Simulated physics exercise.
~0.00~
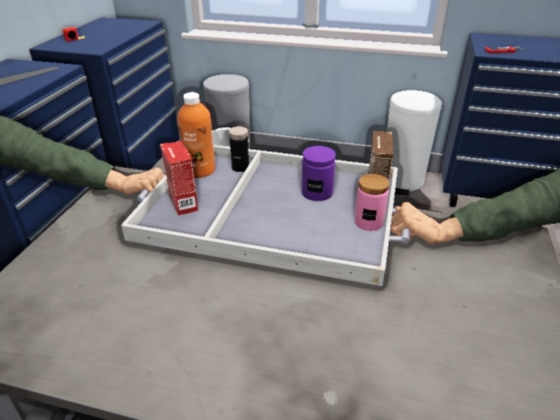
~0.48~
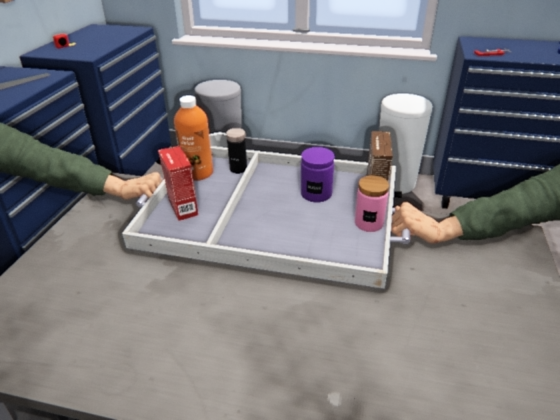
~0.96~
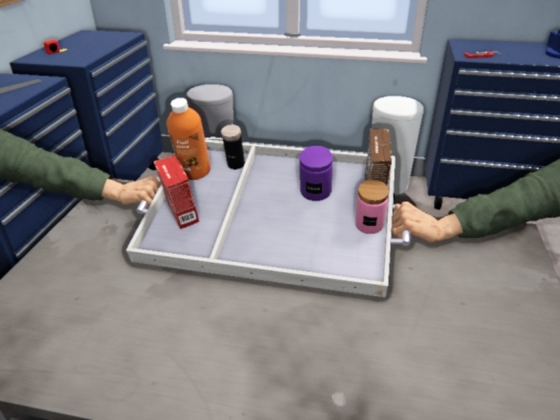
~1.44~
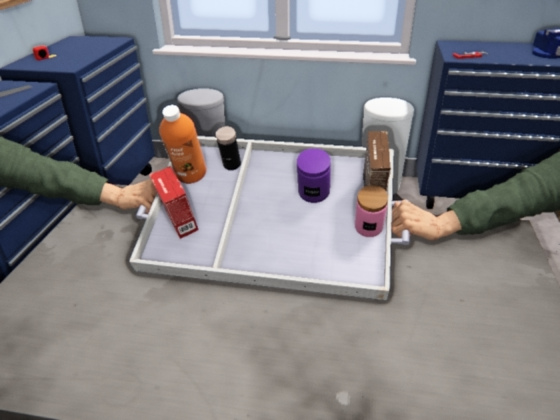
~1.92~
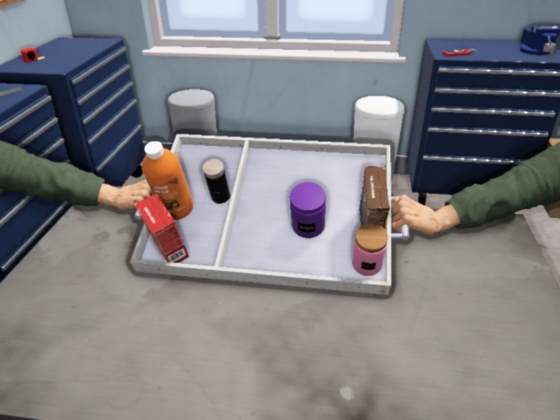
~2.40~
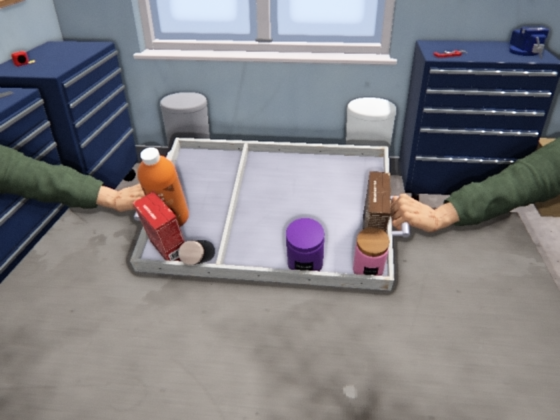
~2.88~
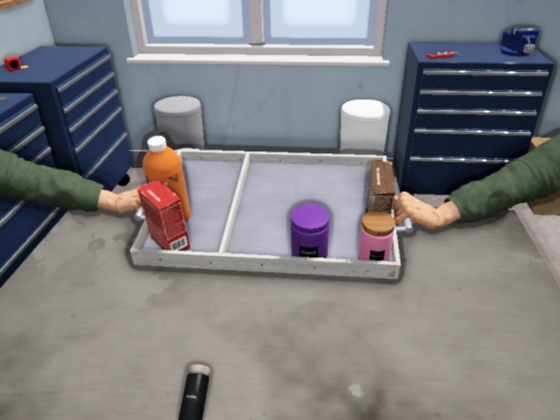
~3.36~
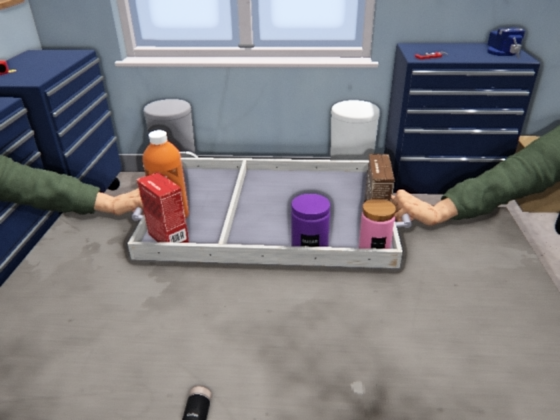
Handheld tray tilting toward the viewer, its containers sliding, the black shaker tumbling onto the table before the tray levels out.
